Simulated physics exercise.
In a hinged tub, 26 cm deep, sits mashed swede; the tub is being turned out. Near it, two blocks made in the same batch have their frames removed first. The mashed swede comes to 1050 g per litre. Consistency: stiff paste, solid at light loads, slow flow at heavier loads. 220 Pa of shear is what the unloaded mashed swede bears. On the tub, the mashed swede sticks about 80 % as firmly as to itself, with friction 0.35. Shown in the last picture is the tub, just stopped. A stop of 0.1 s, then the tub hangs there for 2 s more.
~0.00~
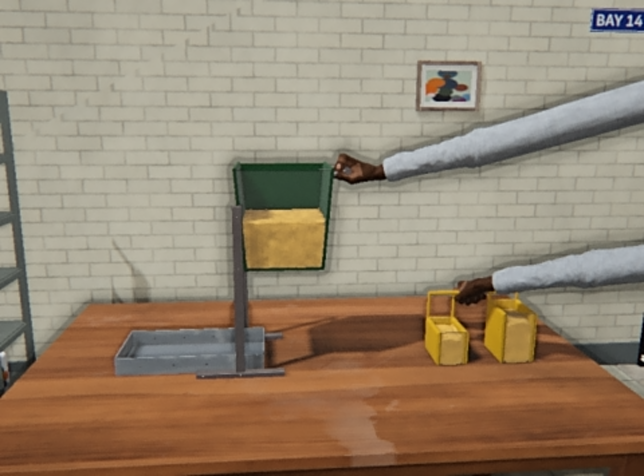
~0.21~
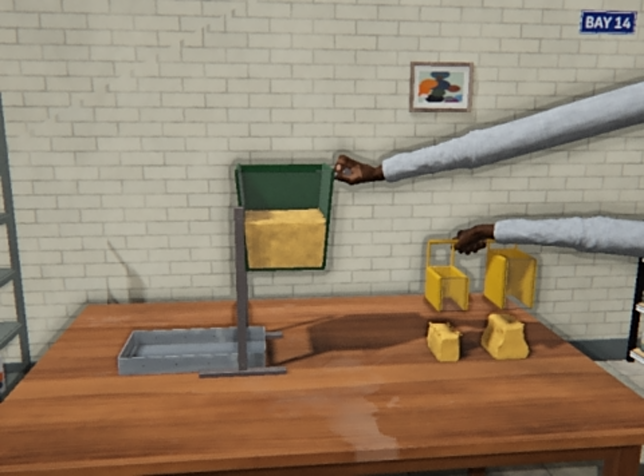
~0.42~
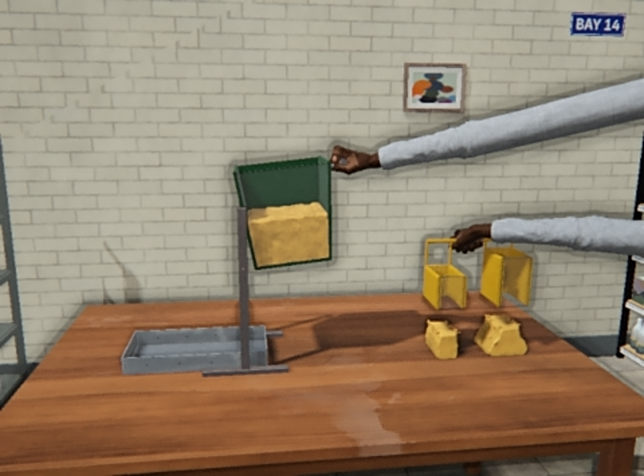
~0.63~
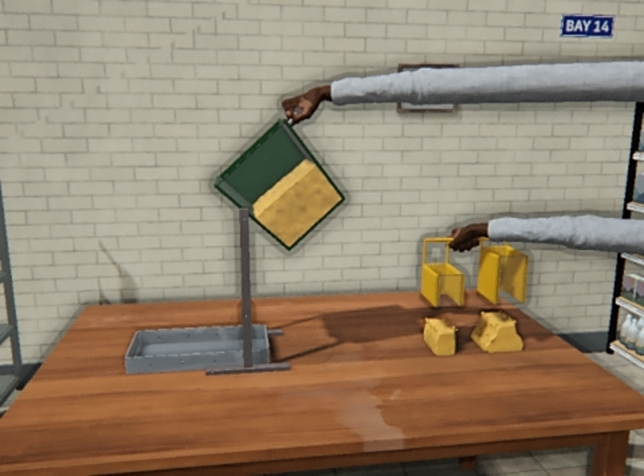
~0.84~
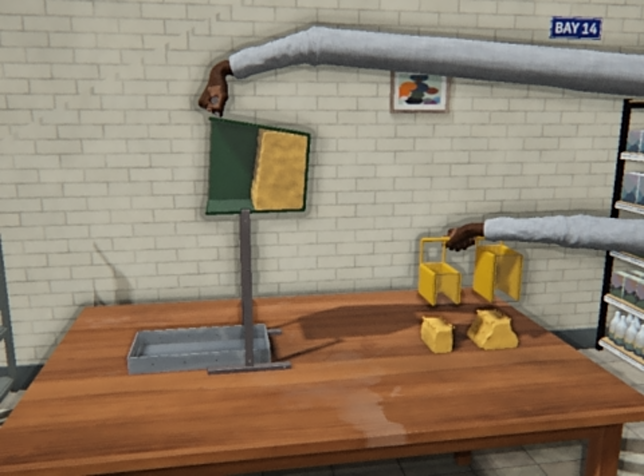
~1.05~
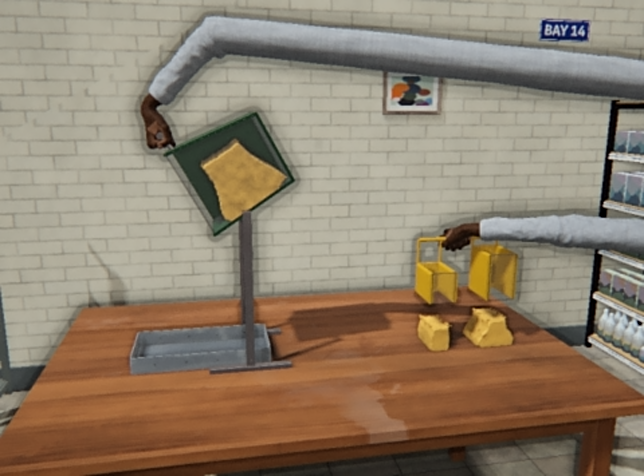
Two yellow moulds were lifted off two blocks of yellow mash by one hand, leaving them slightly slumped, then another hand swung the green tub leftward past upright onto its side, the mash inside changing shape.
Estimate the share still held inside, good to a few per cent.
I would say about 0 percent.
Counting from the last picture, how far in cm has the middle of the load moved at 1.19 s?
The shift is near 14 cm.
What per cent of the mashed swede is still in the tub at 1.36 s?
Some 0 per cent.
After 1.19 s, the tub is at 119 degrees and holds 54 %.
After 1.36 s, the tub is at 119 degrees and holds 0 %.
After 1.53 s, the tub is at 119 degrees and holds 0 %.
After 1.70 s, the tub is at 119 degrees and holds 0 %.
After 3.05 s, at the end, the tub is at 119 degrees and holds 0 %.
